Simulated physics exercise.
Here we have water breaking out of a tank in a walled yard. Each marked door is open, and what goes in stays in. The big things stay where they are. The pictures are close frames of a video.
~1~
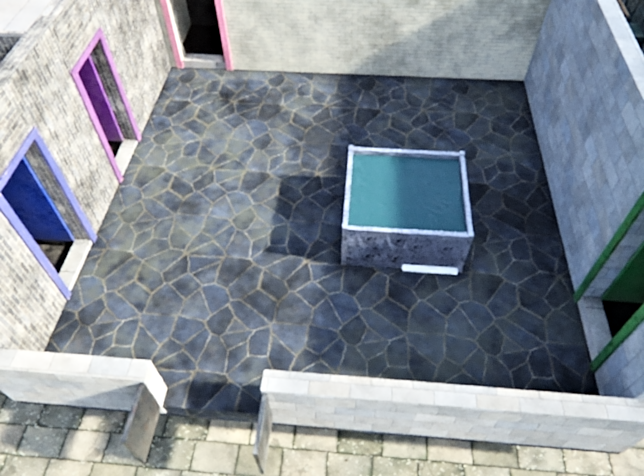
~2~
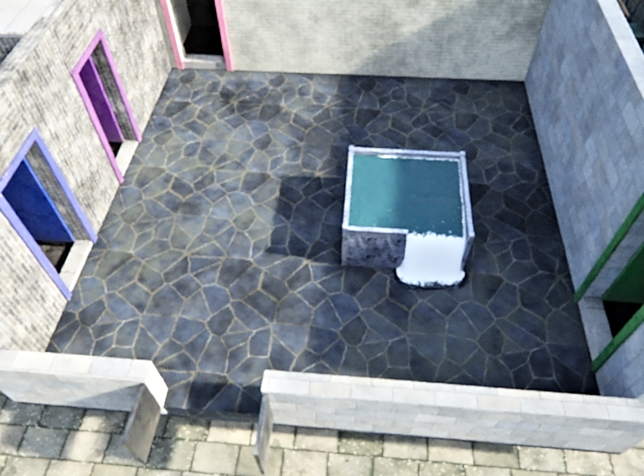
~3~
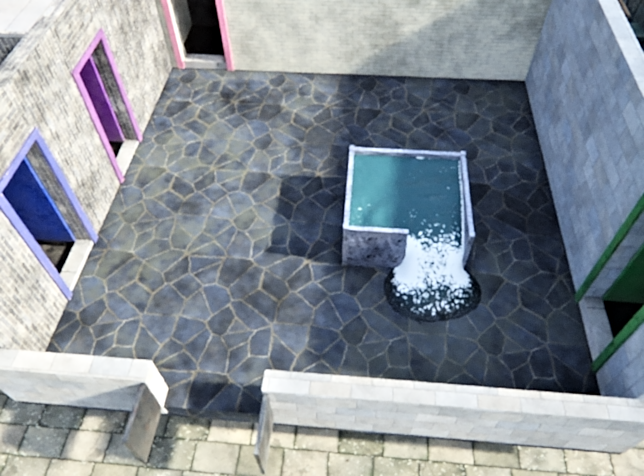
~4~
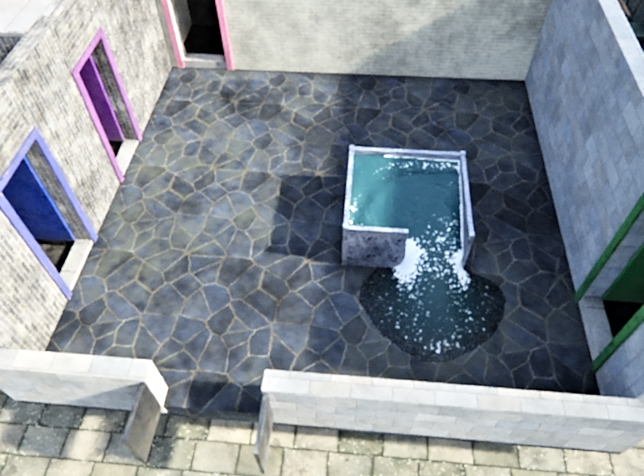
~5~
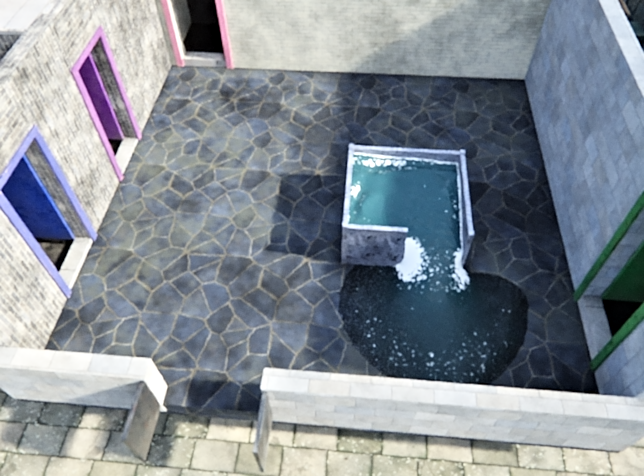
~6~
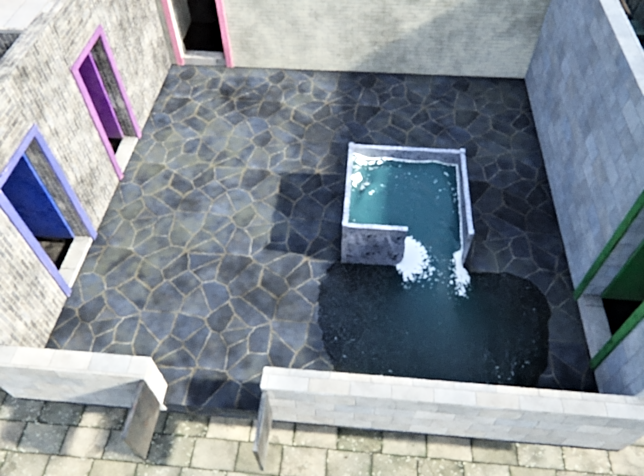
Water pouring from a gap in a square tank's front wall, foaming and spreading across the dark stone paving of a walled yard.
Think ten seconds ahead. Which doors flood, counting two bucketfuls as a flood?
One by one: The pink door admits no more than that; the green door admits no more than that; the purple door admits no more than that; the blue door admits no more than that.
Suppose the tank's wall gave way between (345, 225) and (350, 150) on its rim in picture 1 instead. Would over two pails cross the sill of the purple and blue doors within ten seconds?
Then: The purple door floods, the blue door passes that mark.
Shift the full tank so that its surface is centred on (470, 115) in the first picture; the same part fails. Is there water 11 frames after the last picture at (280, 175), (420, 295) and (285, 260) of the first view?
In turn: No water, under water, dry.
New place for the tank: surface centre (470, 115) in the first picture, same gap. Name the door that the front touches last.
I say the pink one.
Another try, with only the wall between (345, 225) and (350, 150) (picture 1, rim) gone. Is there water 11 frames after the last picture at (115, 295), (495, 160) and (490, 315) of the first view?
One after the other: Wet, no water, no water.
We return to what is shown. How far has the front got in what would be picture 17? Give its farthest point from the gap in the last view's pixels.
Near (117, 379).
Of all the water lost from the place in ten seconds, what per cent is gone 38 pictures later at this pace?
About 65 per cent.
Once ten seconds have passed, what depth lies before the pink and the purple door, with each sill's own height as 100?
In turn 40 and 100 per cent.
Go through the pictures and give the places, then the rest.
In the first picture, still water in the tank at (406, 192).
In the second picture, water pours out at (432, 254) and has run to (464, 275).
In the third picture, water pours out at (432, 257) and has run to (419, 316).
In the fourth picture, water pours out at (432, 257) and has run to (448, 354).
In the fifth picture, the front is at a hidden place, out from the gap at (431, 256).
In the sixth picture, the front is at a hidden place, out from the gap at (431, 255).
A moment on, water covers 15 % of the floor; the pink door not reached, the green door wet at the sill, nothing in, the purple door not reached, the blue door not reached.
Next, water covers 20 % of the floor; the pink door not reached, the green door wet at the sill, nothing in, the purple door not reached, the blue door not reached.
Then, water covers 40 % of the floor; the pink door not reached, the green door under two buckets in, the purple door not reached, the blue door wet at the sill, nothing in.
Later, water covers 60 % of the floor; the pink door not reached, the green door under two buckets in, the purple door wet at the sill, nothing in, the blue door under two buckets in.
In the end, water covers 90 % of the floor; the pink door wet at the sill, nothing in, the green door under two buckets in, the purple door wet at the sill, nothing in, the blue door under two buckets in.
